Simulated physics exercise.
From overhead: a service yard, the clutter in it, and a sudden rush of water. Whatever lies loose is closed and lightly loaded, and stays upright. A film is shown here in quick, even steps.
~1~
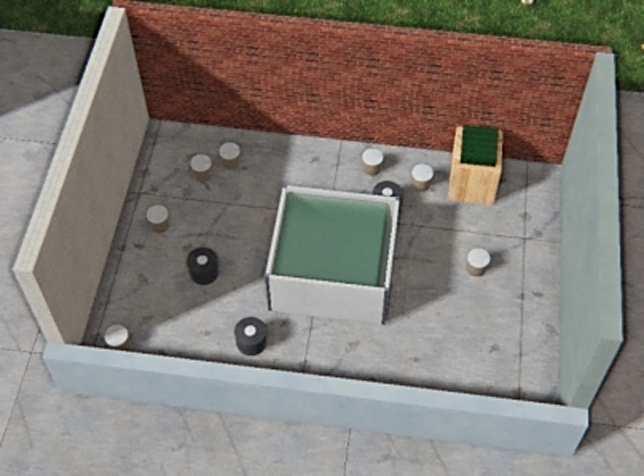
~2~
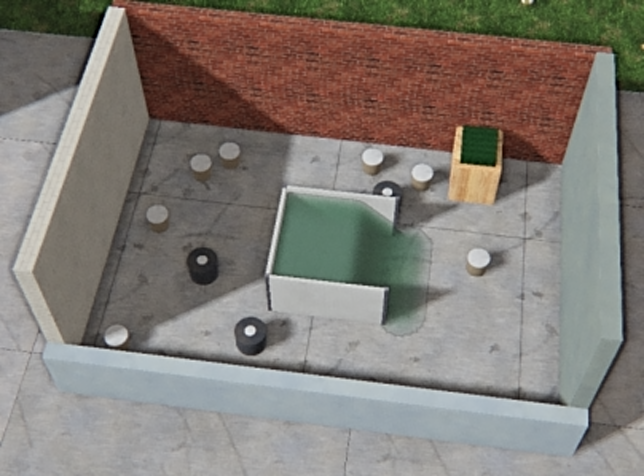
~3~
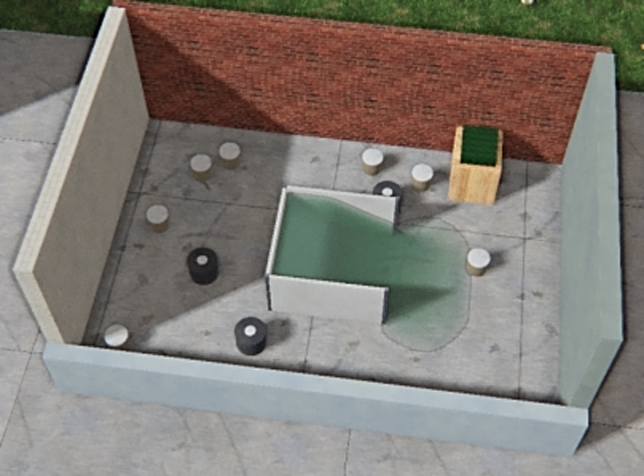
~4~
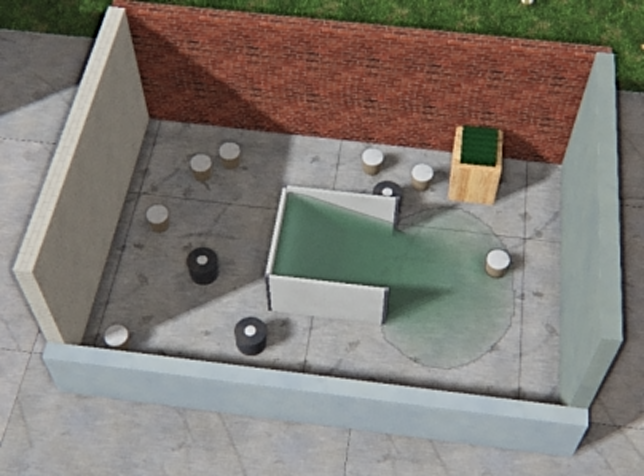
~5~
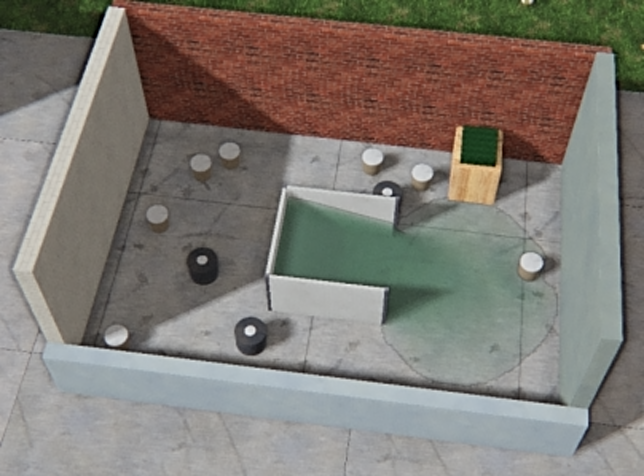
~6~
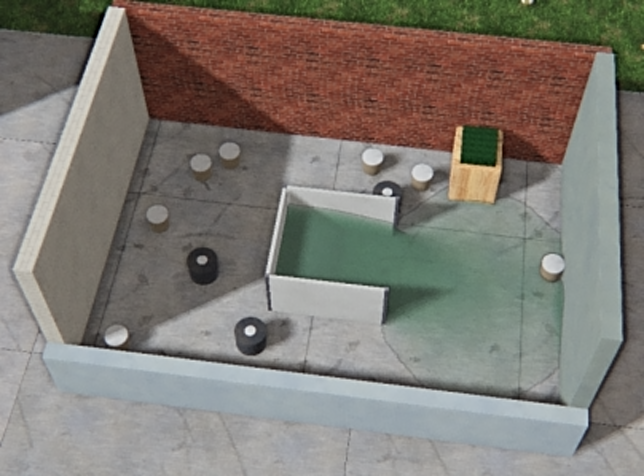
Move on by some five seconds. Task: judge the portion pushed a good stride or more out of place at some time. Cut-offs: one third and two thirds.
The share moved far is a third up to two thirds.
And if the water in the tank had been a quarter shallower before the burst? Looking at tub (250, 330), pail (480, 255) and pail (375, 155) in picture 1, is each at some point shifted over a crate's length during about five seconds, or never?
Respectively, gets that far, gets that far, gets that far.
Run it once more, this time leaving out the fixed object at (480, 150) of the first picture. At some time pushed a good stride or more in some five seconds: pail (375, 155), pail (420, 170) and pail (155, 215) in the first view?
First object was driven off; second object was driven off; third object never went far.
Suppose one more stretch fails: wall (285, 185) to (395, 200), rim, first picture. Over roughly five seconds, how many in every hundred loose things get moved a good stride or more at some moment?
About 80 per cent.
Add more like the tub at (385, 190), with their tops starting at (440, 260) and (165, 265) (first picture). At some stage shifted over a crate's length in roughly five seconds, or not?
Result by copy: Covered it; didn't cover it.
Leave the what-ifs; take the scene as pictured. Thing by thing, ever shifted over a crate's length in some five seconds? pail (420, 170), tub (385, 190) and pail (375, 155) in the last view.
One, displaced that much; two, under that distance; three, displaced that much.
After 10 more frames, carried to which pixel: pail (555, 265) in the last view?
The top ends up somewhere near (552, 199).
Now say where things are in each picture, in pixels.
A pail at (479, 257), on the bottom; a pail at (116, 335), on the bottom; 0 of 10 have shifted, in the first picture.
A pail at (479, 257) rests on the ground; a pail at (116, 335), on the bottom; 0 of 10 have shifted, in the second picture.
A pail at (479, 257), on the bottom; a pail at (116, 335) rests on the ground; 0 of 10 have shifted, in the third picture.
A pail at (498, 259) rests on the ground, close to its start; a pail at (116, 335), on the bottom; 1 of 10 have shifted, in the fourth picture.
A pail at (532, 262) rests on the ground, a stride from its start; a pail at (116, 335) rests on the ground; 1 of 10 have shifted, in the fifth picture.
A pail at (554, 263), on the bottom, a stride from its start; a pail at (116, 335), on the bottom; 1 of 10 have shifted, in the sixth picture.
A moment on, 1 of 10 are well off their spots; 1 afloat.
Next, 1 of 10 are well off their spots; 1 afloat.
Later, 2 of 10 are well off their spots; 1 afloat.
In the end, 6 of 10 are well off their spots, and 6 have been at some point; 3 afloat.
